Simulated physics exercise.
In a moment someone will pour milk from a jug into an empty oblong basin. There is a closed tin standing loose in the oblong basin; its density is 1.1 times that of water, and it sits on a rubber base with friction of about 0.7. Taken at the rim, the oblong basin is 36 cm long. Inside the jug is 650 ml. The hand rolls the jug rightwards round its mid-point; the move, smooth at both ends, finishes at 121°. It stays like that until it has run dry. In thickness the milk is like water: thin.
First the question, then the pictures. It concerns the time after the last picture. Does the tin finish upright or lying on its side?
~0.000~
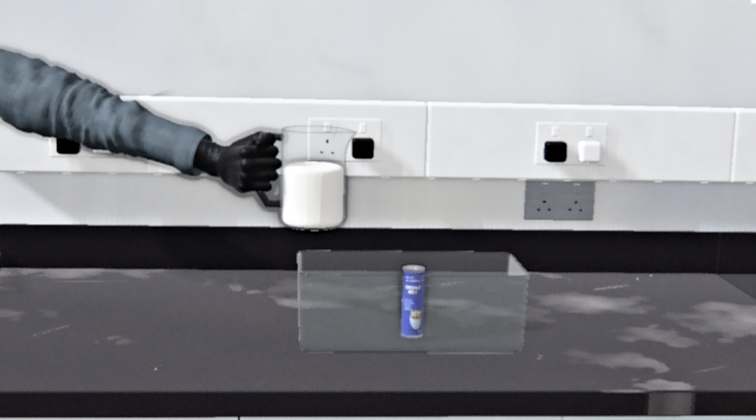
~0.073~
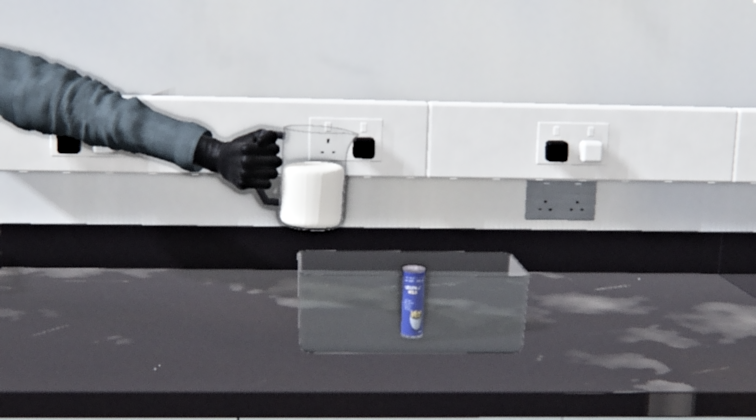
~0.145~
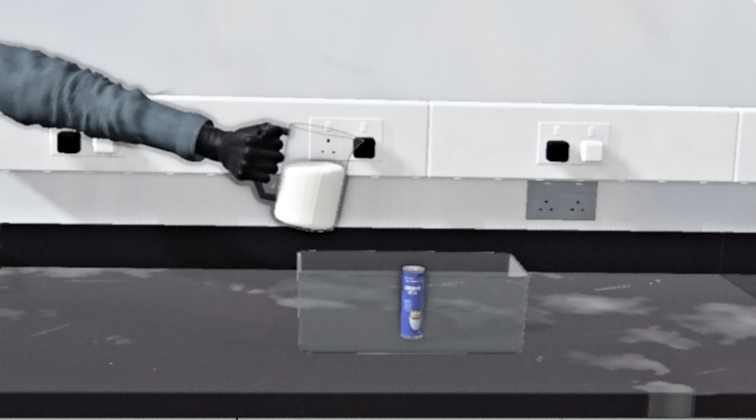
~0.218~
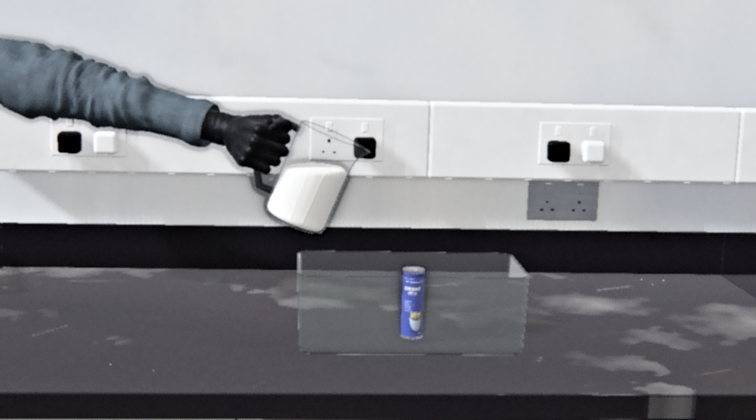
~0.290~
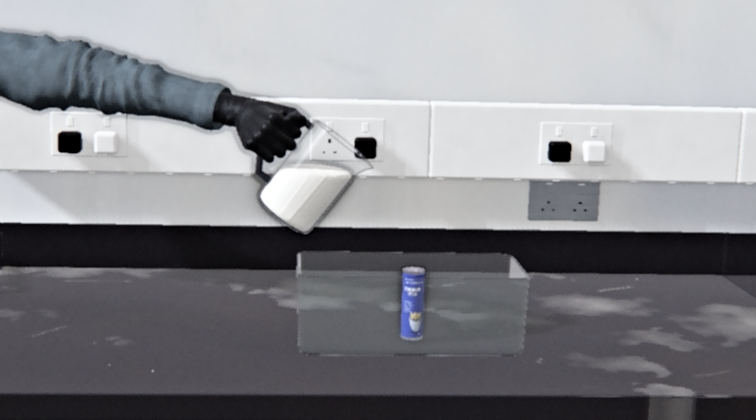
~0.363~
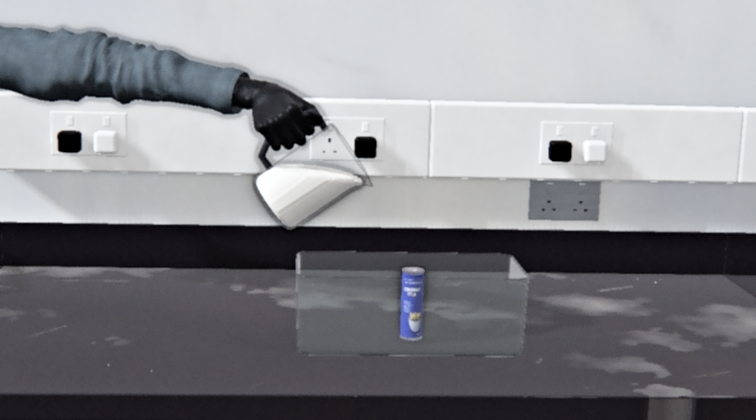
It finishes upright.
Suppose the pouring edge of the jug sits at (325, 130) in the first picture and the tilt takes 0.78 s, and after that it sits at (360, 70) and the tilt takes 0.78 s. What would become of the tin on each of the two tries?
In the first try it remains standing; in the second it comes down.
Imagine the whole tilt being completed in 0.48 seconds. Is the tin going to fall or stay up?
Holds steady.
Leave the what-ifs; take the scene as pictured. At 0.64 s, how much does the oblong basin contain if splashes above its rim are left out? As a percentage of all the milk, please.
Around 18%.
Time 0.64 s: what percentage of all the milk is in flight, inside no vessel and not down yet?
Near 24 per cent at that moment.
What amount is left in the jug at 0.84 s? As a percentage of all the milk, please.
I'd say some 8 per cent remains.
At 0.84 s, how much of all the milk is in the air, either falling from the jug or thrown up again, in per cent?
Close to 10 per cent.
By 0.64 s the tilt is 111° and 59 per cent is still to pour; the tin stands where it began.
By 0.84 s the tilt is 121° and 8 per cent is still to pour; the tin stands 2 cm from where it began.
By 1.05 s the tilt is 121° and 0 per cent is still to pour; the tin stands 2 cm from where it began.
By 1.28 s the tilt is 121° and 0 per cent is still to pour; the tin stands 2 cm from where it began.
At rest the tin stands 2 cm from where it began.
